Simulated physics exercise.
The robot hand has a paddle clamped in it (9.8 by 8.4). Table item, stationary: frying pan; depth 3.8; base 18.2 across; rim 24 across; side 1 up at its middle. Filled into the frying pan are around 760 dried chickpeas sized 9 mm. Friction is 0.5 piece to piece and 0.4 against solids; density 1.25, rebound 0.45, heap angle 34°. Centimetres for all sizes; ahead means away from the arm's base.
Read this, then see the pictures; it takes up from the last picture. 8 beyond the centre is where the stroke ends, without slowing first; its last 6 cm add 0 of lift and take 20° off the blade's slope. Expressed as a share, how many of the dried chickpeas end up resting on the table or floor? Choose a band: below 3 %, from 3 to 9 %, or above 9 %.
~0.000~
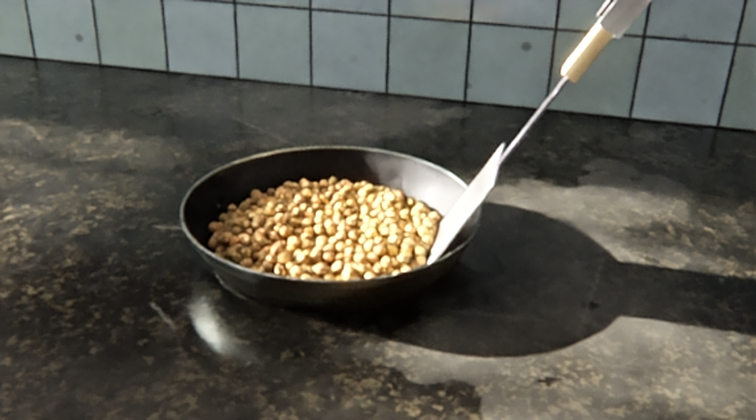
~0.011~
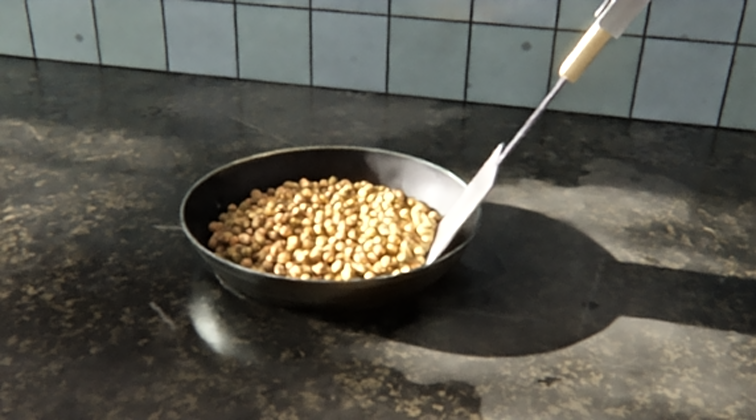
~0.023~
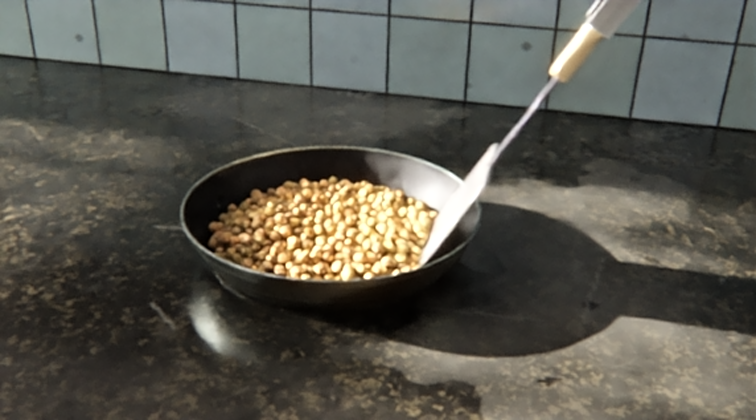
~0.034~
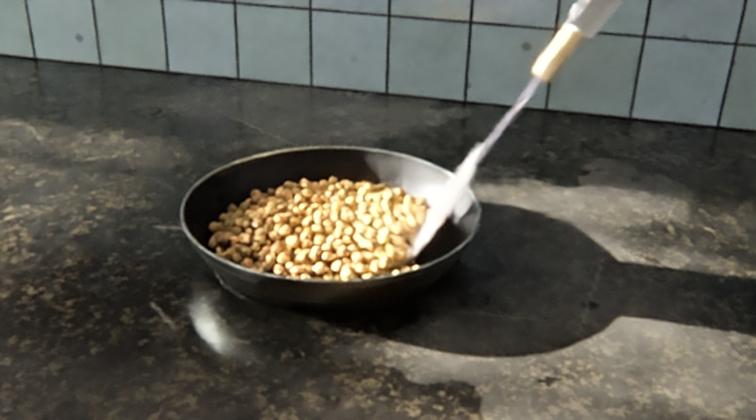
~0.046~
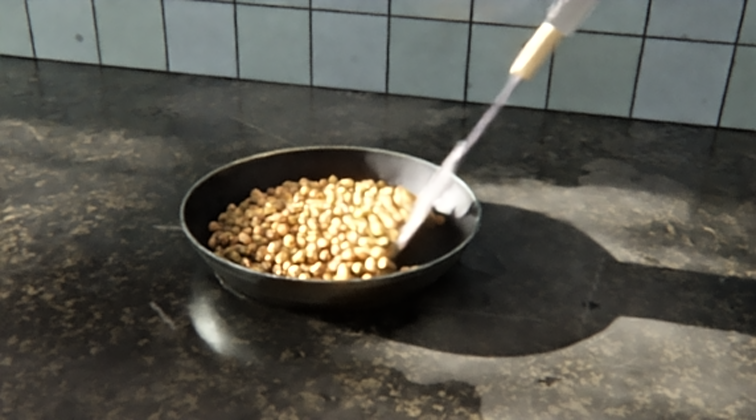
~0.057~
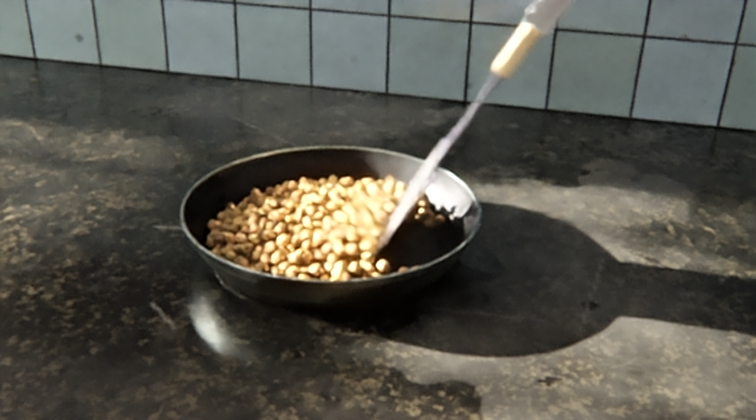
That share falls above 9 %.
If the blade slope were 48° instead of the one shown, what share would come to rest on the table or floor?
10 %.
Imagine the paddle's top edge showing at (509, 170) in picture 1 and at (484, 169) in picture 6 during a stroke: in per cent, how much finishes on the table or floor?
Near 5 in a hundred.
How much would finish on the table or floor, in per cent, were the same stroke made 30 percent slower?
I'd reckon close to 10 per cent.
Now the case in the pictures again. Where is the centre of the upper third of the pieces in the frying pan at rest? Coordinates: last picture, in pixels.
(237, 203).
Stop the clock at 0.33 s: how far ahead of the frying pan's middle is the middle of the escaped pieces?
It sits close to 16 cm ahead of the middle.
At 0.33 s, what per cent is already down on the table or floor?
Share at that moment: About 15 %.
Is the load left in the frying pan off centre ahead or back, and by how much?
About 4.5 centimetres ahead.
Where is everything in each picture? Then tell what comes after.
Paddle top edge at (500, 163), sloping 60°; upper third of the load around (339, 226), from x 215 to 440, top at y 180; 764 in the frying pan, in the first picture.
Paddle top edge at (498, 163), sloping 60°; upper third of the load around (340, 226), from x 215 to 440, top at y 180, in the second picture.
Paddle top edge at (491, 163), sloping 60°; upper third of the load around (341, 226), from x 215 to 440, top at y 180, in the third picture.
Paddle top edge at (475, 163), sloping 60°; upper third of the load around (348, 224), from x 215 to 440, top at y 180, in the fourth picture.
Paddle top edge at (457, 161), sloping 60°; upper third of the load around (348, 221), from x 215 to 440, top at y 180, in the fifth picture.
Paddle top edge at (438, 159), sloping 60°; upper third of the load around (342, 217), from x 210 to 440, top at y 180; 764 in the frying pan, in the sixth picture.
By 0.08 s, sloping 60°, highest piece 8 above the table; 764 in the frying pan.
By 0.11 s, sloping 54°, highest piece 10 above the table; 763 in the frying pan, 1 on the blade or in flight.
By 0.33 s, sloping 40°, highest piece 5 above the table; 648 in the frying pan, 110 on the table or floor, 6 on the blade or in flight.
By 1.38 s, sloping 40°, highest piece 5 above the table; 646 in the frying pan, 118 on the table or floor.
Final count, 646 in the frying pan, 118 on the table or floor. That is 15 % on the table or floor.
